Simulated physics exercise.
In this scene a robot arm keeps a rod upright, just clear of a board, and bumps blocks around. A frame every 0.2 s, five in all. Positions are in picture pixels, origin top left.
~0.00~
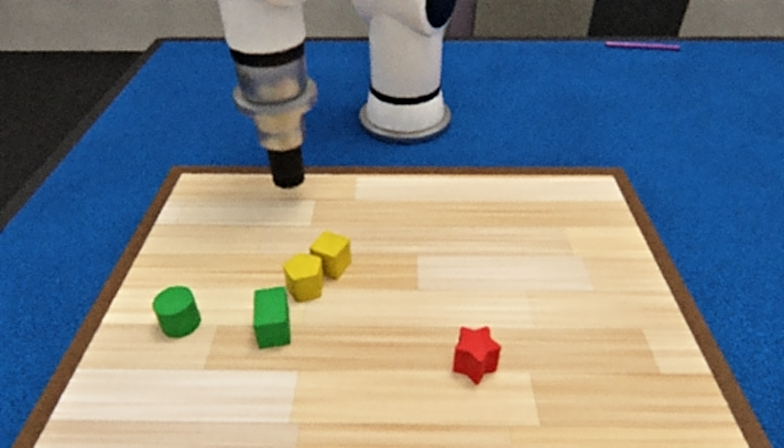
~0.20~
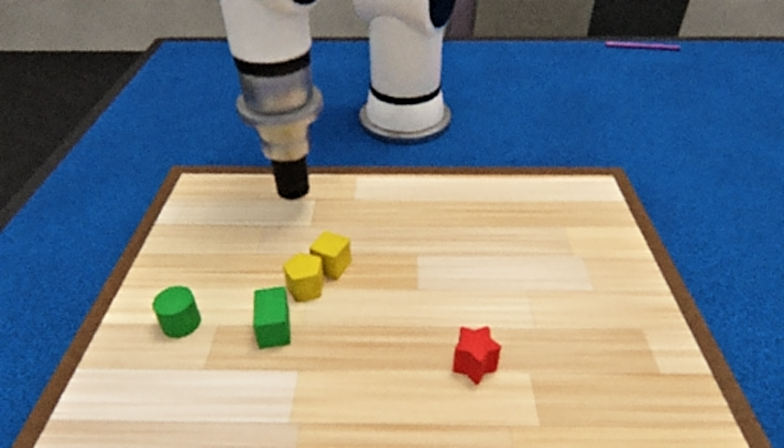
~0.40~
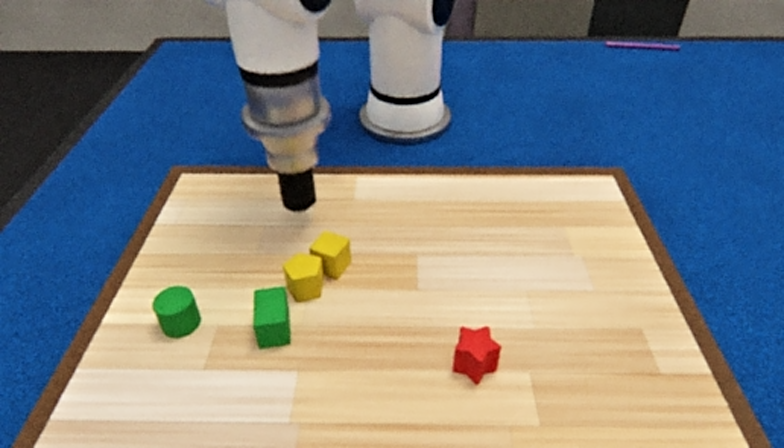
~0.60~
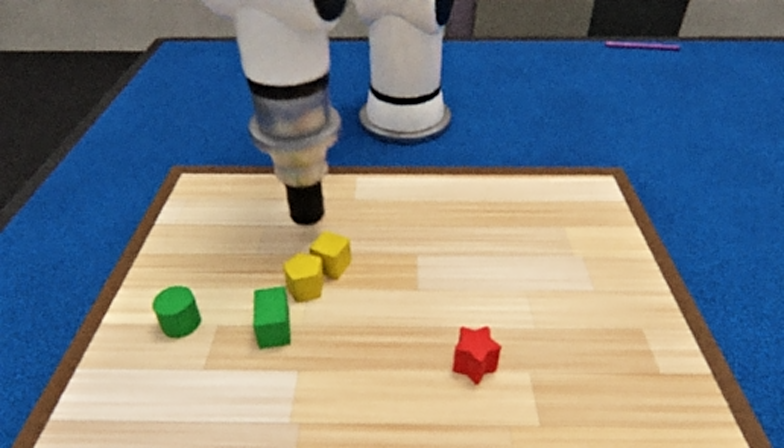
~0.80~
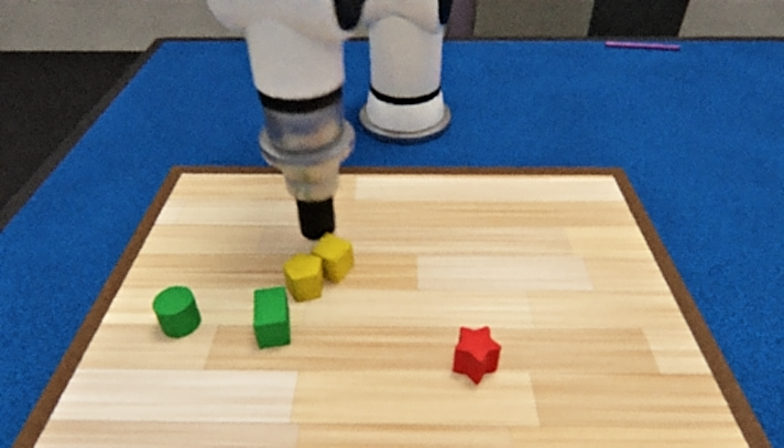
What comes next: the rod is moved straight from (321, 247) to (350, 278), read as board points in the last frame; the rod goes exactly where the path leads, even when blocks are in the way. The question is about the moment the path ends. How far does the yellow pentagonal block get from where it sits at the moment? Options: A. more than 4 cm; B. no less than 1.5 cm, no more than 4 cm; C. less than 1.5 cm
The correct letter is C.
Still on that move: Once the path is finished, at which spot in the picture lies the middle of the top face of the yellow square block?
Around (354, 280).
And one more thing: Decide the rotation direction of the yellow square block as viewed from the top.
From overhead, clockwise.
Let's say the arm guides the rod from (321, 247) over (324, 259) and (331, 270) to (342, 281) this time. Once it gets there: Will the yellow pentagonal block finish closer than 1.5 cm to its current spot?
Answer: Yes.
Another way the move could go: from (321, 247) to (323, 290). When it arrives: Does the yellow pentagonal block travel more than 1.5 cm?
Yes, I think so.
What follows on the original path. Halfway along, rod at (333, 245); yellow square block at (342, 261), turned 35° clockwise.
At the end, rod at (349, 261); yellow pentagonal block still; yellow square block at (354, 280), turned 55° clockwise.
